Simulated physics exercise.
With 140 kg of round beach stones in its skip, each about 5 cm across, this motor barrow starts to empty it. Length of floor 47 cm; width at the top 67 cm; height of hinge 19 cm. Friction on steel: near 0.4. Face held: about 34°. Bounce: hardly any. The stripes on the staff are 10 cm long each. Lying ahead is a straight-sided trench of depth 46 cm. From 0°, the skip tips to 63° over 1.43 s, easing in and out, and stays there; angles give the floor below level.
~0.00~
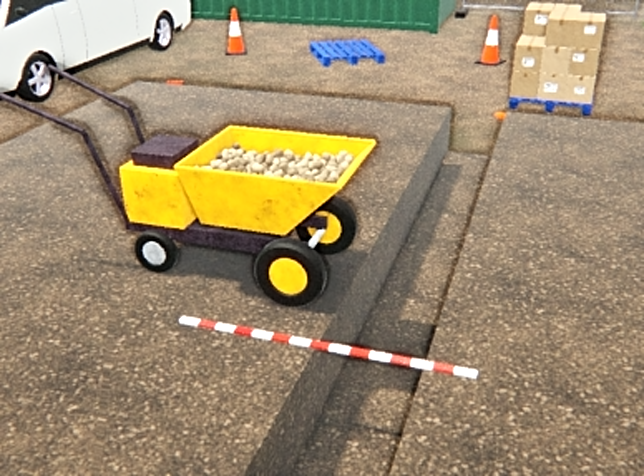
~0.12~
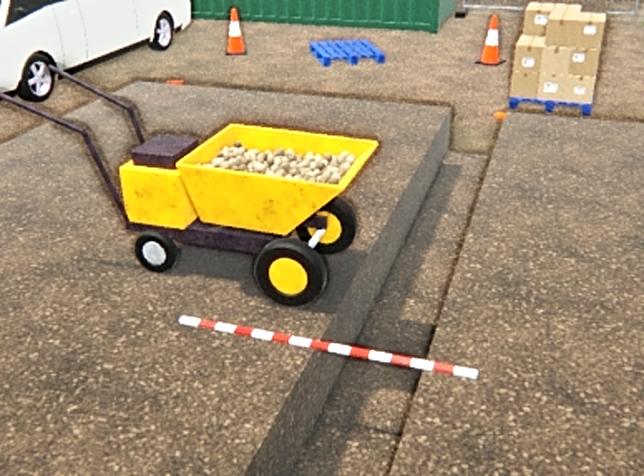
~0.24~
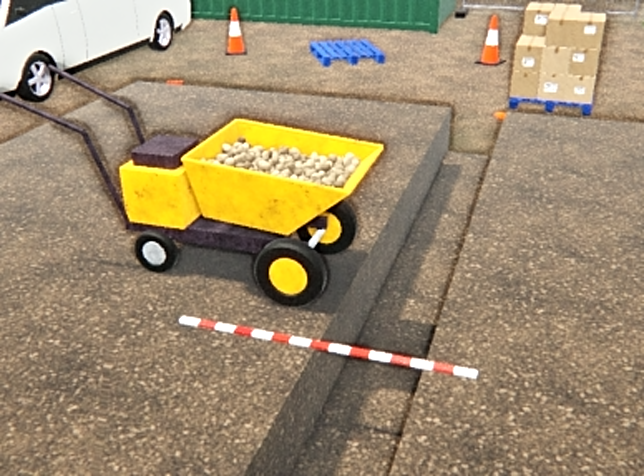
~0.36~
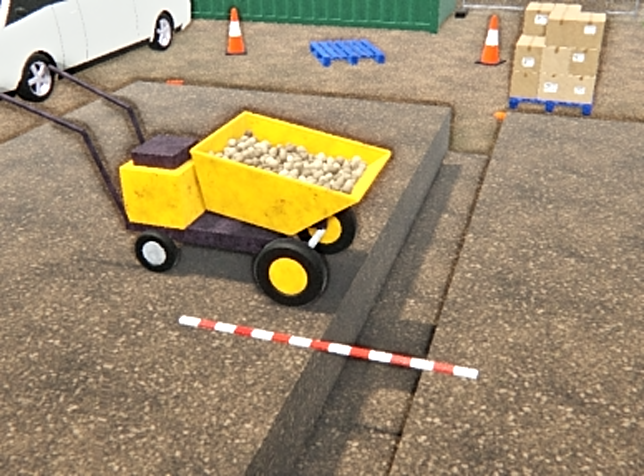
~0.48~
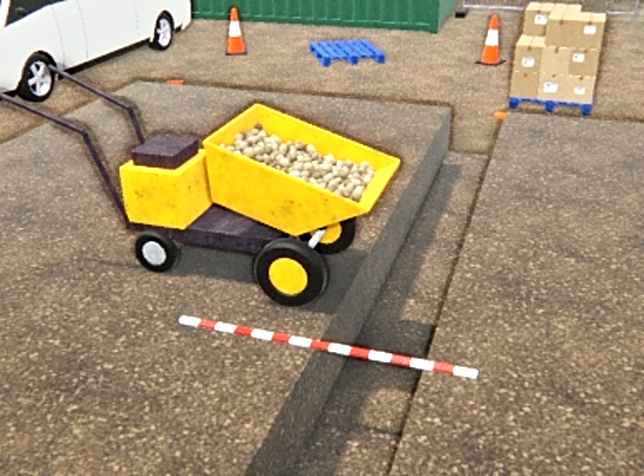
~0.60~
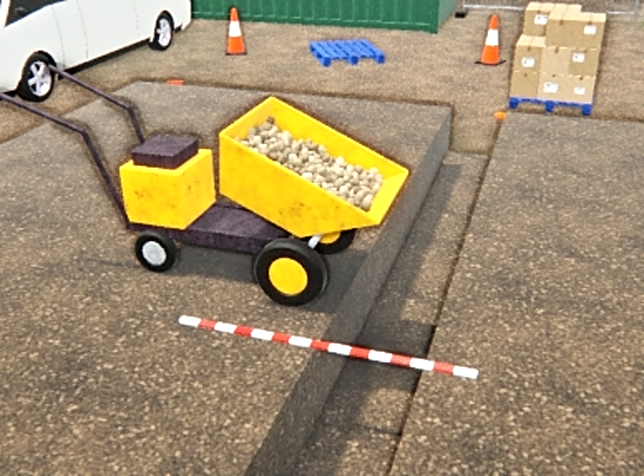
Yellow motor barrow standing beside a trench, its skip of round pale stones slowly tilting forward to the right, rear end rising.
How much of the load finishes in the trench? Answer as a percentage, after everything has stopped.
Some 57 per cent of it.
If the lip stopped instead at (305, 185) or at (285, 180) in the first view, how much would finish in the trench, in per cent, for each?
First place: Near 95%; second place: Near 100%.
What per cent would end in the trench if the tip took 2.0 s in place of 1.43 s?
My guess is near 60 percent.
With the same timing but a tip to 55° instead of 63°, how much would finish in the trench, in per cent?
Then close to 60 per cent.
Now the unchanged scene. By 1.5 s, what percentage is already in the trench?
Some 20 per cent of the load by that point.
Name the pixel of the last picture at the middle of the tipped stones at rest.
Their centre sits close to (436, 352).
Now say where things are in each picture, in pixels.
Lip at (340, 187), floor tilted 0°, highest stones at (303, 164), in the first frame.
The skip is at 1°, its lip at (342, 189); the top of the load is at (292, 162); the stones move at 0.2 m/s on average, in the second frame.
The skip is at 5°, its lip at (349, 193); the top of the load is at (243, 154); the stones move at 0.3 m/s on average, in the third frame.
The skip is at 10°, its lip at (358, 200); the top of the load is at (241, 143); the stones move at 0.4 m/s on average, in the fourth frame.
Lip at (368, 210), floor tilted 17°, highest stones at (250, 137); the stones move at 0.5 m/s on average, in the fifth frame.
Lip at (378, 222), floor tilted 24°, highest stones at (263, 131); the stones move at 0.5 m/s on average, in the sixth frame.
After 1.1 s the floor is at 53°; 100 % in the skip; the foremost stones are at (407, 250).
After 1.5 s the floor is at 63°; 63 % in the skip, 18 % in the trench, 19 % past the trench; the foremost stones are at (499, 303).
After 1.9 s the floor is at 63°; 28 % in the skip, 31 % in the trench, 41 % past the trench; the foremost stones are at (577, 321).
After 3.8 s the floor is at 63°; 0 % in the skip, 57 % in the trench, 43 % past the trench; the foremost stones are at (631, 337).
